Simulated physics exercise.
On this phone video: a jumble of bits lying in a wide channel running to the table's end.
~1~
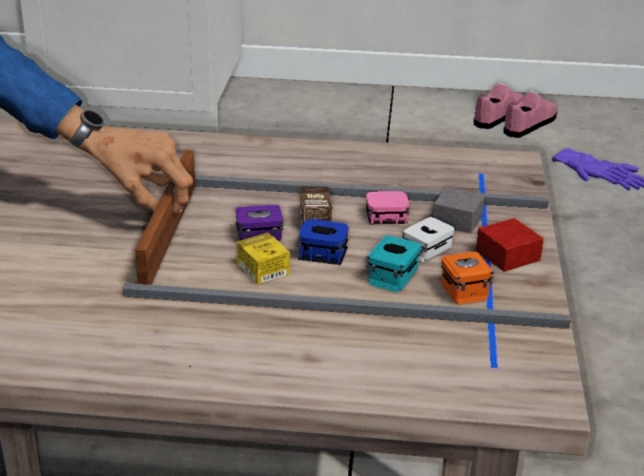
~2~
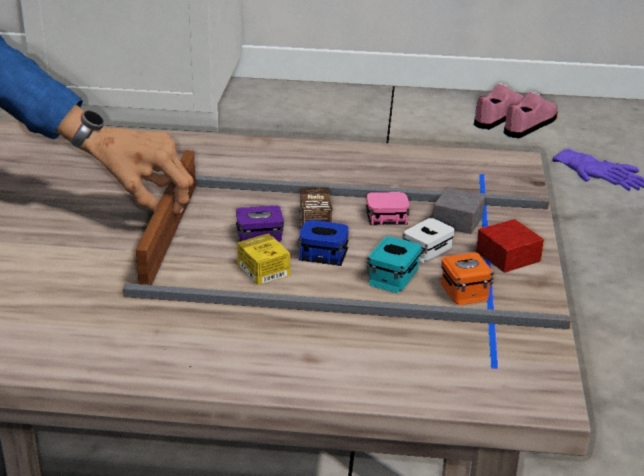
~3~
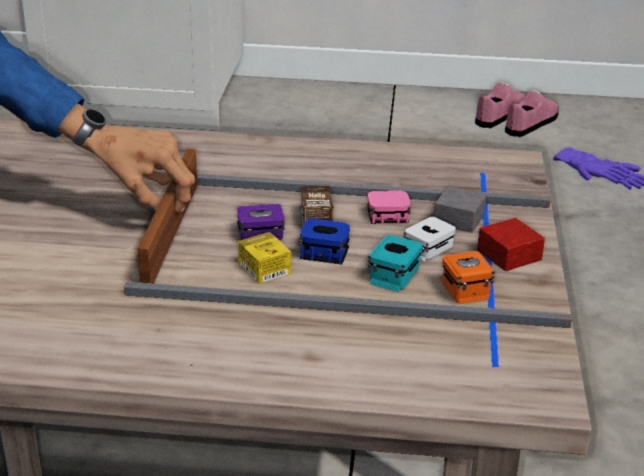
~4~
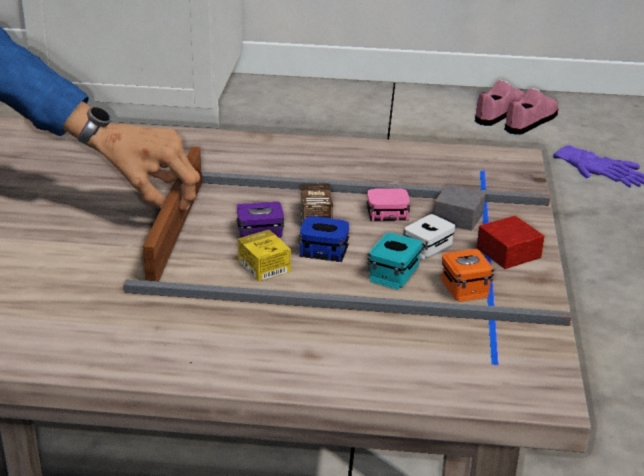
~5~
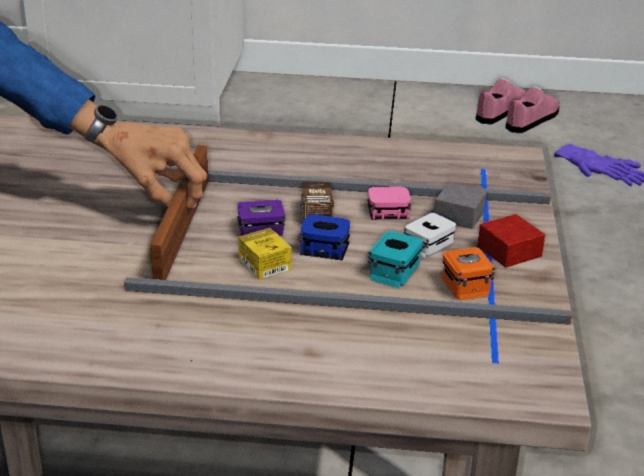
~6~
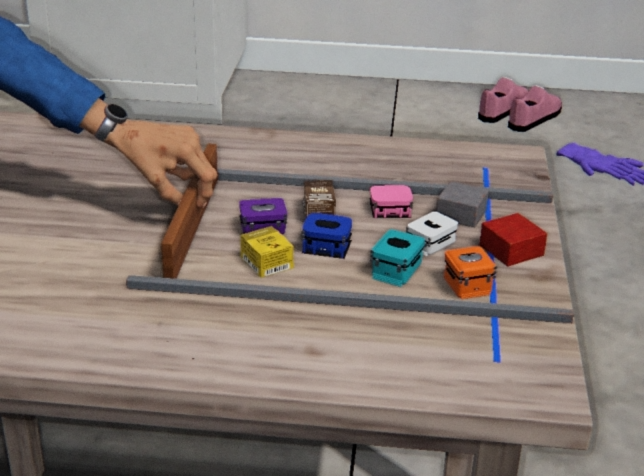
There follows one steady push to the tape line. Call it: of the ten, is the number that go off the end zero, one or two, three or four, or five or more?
Three or four go off.
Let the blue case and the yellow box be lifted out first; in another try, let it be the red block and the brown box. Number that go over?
The count is 2 in the first case and 1 in the second.
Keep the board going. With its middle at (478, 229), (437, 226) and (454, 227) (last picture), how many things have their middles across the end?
Middles past end - pos 1: 3, pos 2: 0, pos 3: 1.
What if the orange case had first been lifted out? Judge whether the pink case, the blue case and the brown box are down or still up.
Pink case: Still there; blue case: Still there; brown box: Still there.
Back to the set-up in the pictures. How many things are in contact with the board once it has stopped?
That makes 3.
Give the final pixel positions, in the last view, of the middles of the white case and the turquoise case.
The white case settles near (551, 235); as for the turquoise case, near (566, 286).
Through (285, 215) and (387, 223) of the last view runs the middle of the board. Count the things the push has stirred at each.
Counts: 3 / 9.
Early on, none off yet; red block at rest near (513, 239); orange case at rest near (469, 272); grey block at rest near (462, 204).
A while later, none off yet; red block at rest near (513, 239); orange case travelled a little near (486, 281); grey block at rest near (465, 205).
Further along, none off yet; red block travelled about its own width near (551, 244); orange case travelled well along near (569, 287); grey block travelled well along near (538, 208).
Finally, the number that fall off is three or four; lost, grey block, orange case and red block.
